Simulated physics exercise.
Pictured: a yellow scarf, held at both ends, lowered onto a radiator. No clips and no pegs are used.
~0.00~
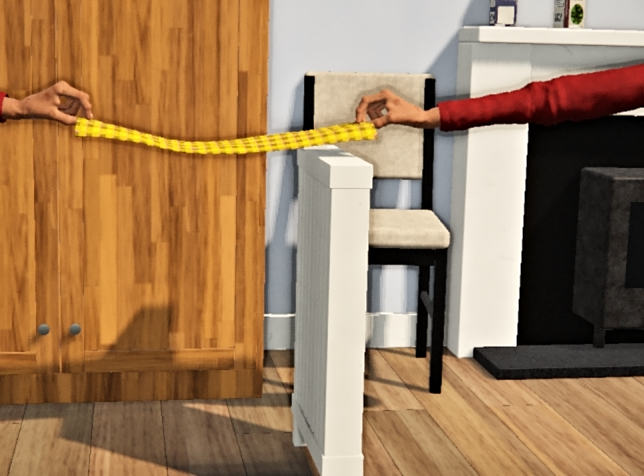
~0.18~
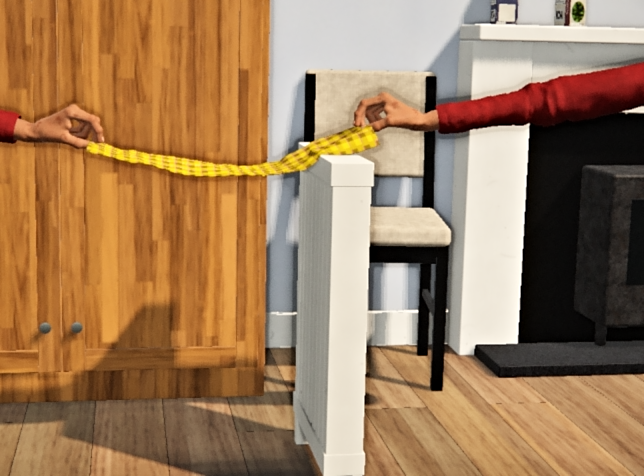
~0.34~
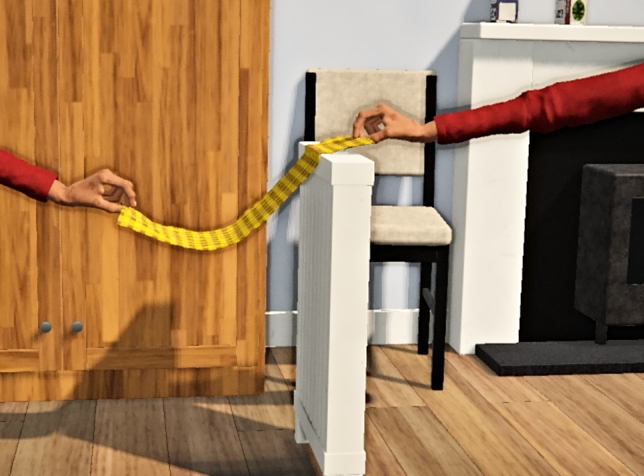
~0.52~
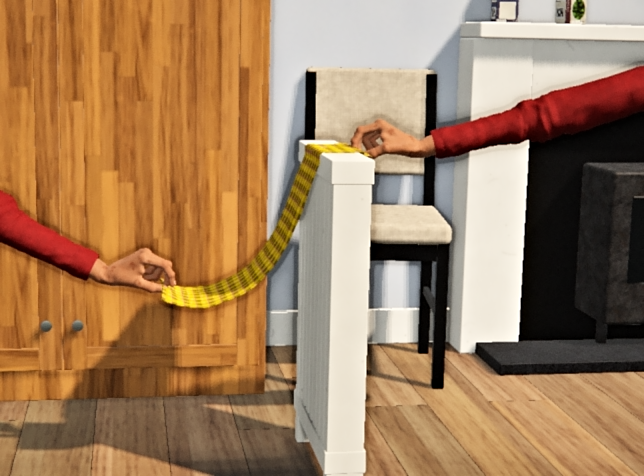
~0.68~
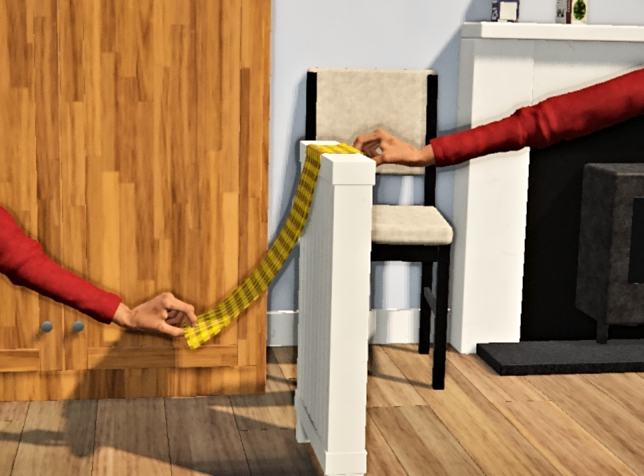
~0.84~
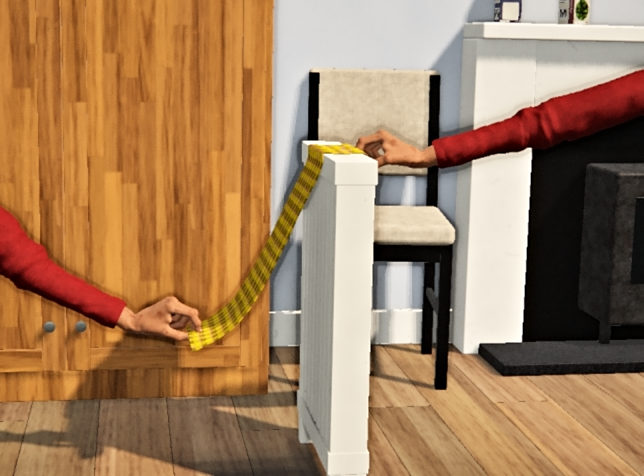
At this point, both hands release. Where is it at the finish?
Off to the left.
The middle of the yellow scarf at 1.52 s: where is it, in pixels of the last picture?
It should be near pixel (270, 471).
By 1.06 s, scarf sliding left.
By 1.30 s, scarf clear of the top and falling near (272, 441).
By 1.52 s, scarf in a heap on the floor.
When it is over, scarf in a heap on the floor. The yellow scarf slips off to the left.
